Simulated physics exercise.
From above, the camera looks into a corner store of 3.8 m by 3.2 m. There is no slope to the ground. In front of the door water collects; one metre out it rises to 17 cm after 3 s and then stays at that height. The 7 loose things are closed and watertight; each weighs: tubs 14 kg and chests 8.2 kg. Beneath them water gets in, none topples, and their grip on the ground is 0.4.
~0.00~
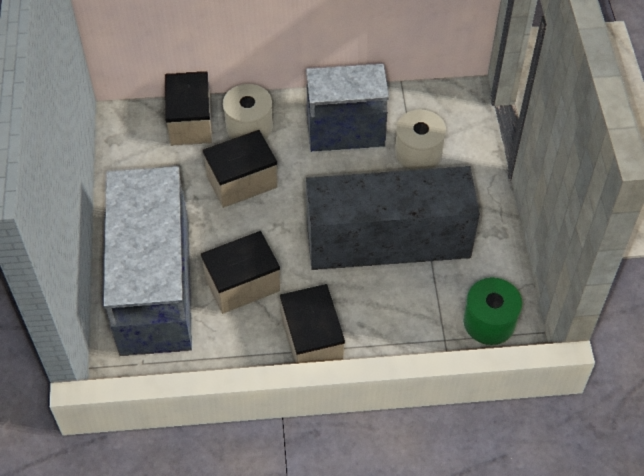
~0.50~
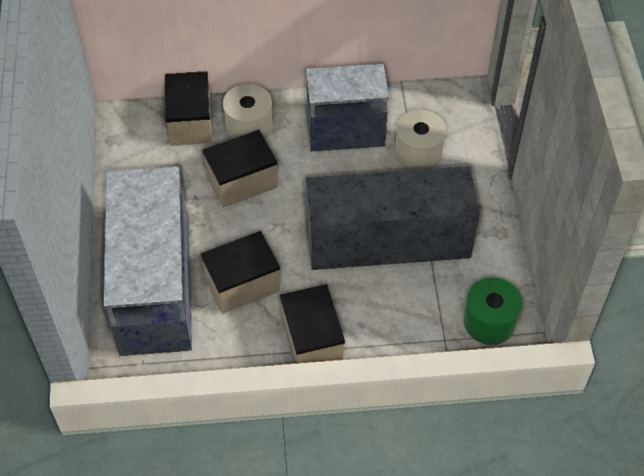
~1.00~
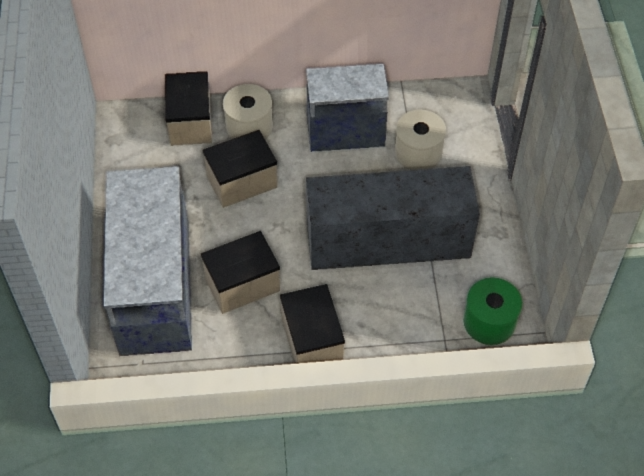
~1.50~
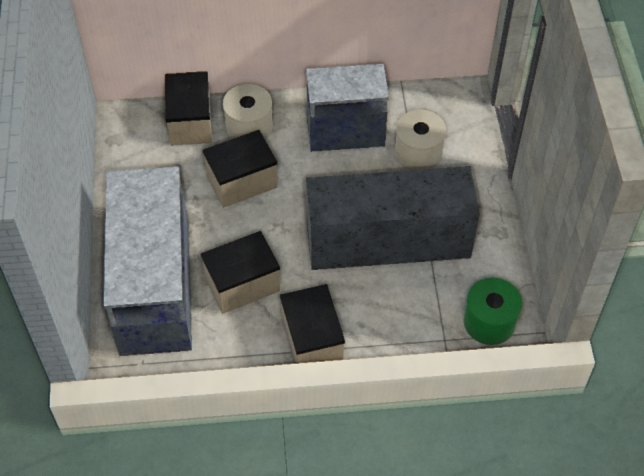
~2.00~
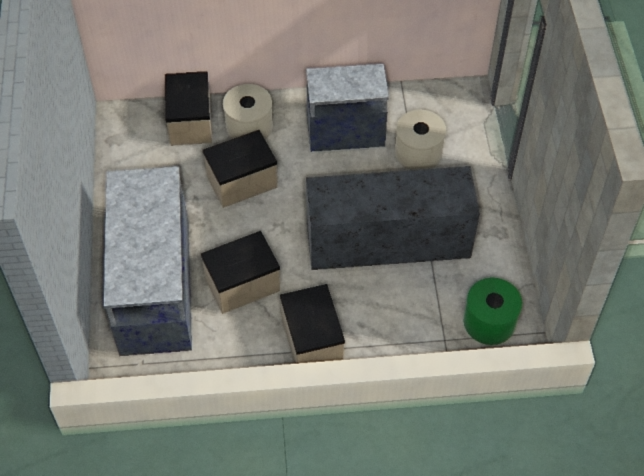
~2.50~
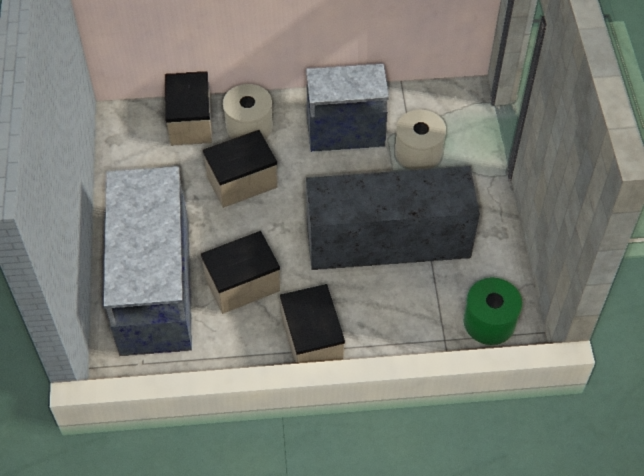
A small walled store holding tubs, chests and blocks stayed still as greenish water spread over the ground outside, then a little crept in through the doorway at the right, and nothing inside shifted.
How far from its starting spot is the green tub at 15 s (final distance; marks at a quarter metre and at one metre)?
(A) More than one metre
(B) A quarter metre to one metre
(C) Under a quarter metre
The answer is B.
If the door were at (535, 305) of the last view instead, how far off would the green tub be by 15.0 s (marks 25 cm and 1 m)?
With that change, the green tub is swept well off.
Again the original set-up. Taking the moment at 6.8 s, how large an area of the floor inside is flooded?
That flooded area is roughly 7.0 m2.
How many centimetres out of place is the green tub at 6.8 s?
Shift: About 0 cm.
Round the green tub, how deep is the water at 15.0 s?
Roughly 10 cm at that moment.
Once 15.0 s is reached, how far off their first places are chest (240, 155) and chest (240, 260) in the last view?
First 50 cm, then 60 cm.
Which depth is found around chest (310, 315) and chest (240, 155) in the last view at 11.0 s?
I'd put it at 5 cm and 10 cm respectively.
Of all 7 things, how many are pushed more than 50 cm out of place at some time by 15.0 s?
Count: 6.
After 3.5 s the green tub is near (495, 301), 0.0 m from its start, aground; 0 afloat.
After 6.8 s the green tub is near (495, 301), 0.0 m from its start, aground; 1 afloat.
After 11.0 s the green tub is near (495, 301), 0.0 m from its start, aground; 6 afloat.
After 15.0 s the green tub is near (468, 258), 0.5 m from its start, afloat; 7 afloat.
